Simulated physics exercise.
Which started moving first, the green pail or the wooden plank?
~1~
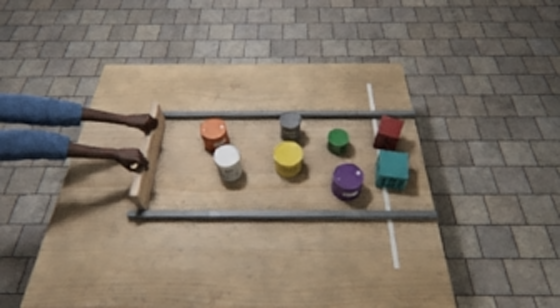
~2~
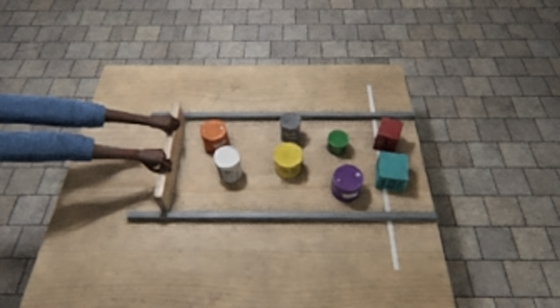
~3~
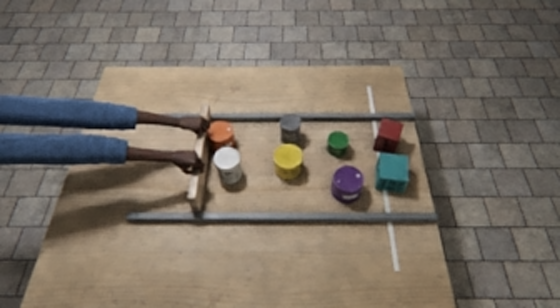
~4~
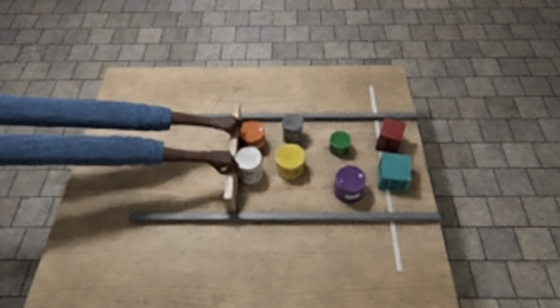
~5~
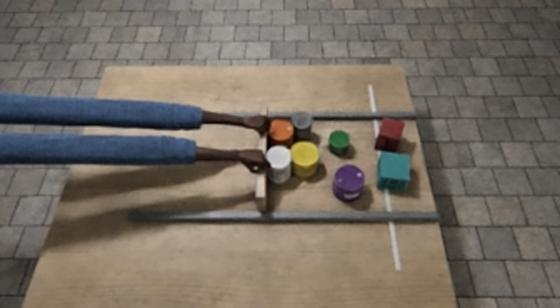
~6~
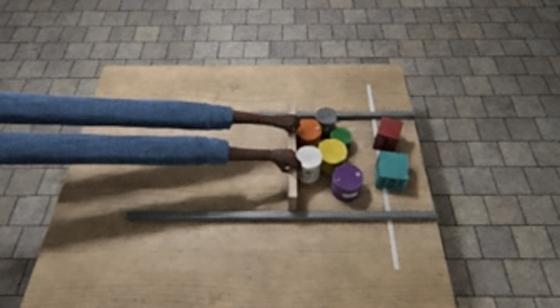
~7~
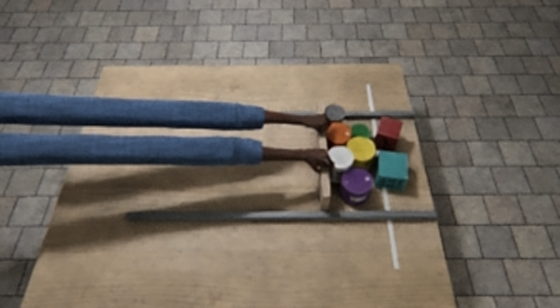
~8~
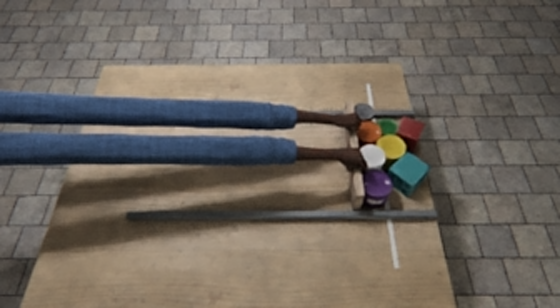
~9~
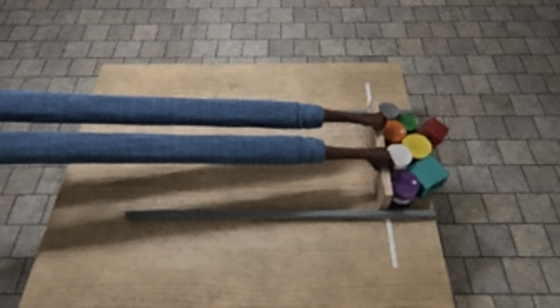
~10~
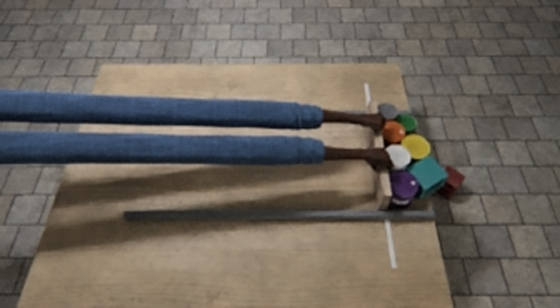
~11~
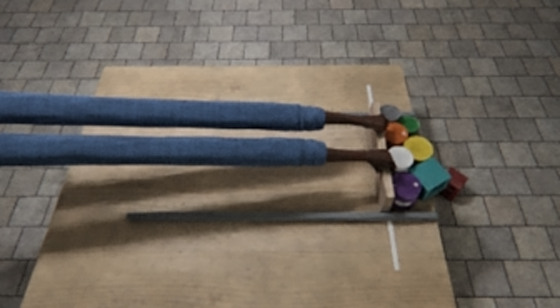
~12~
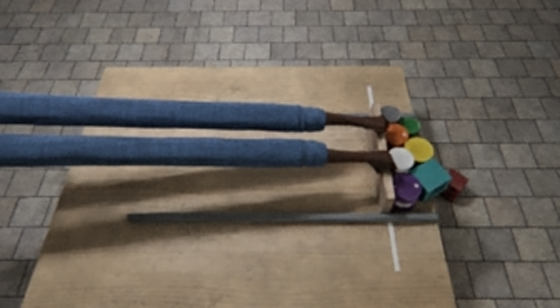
The wooden plank started moving first. The green pail stayed where it was until the plank had pushed the other pails most of the way across.
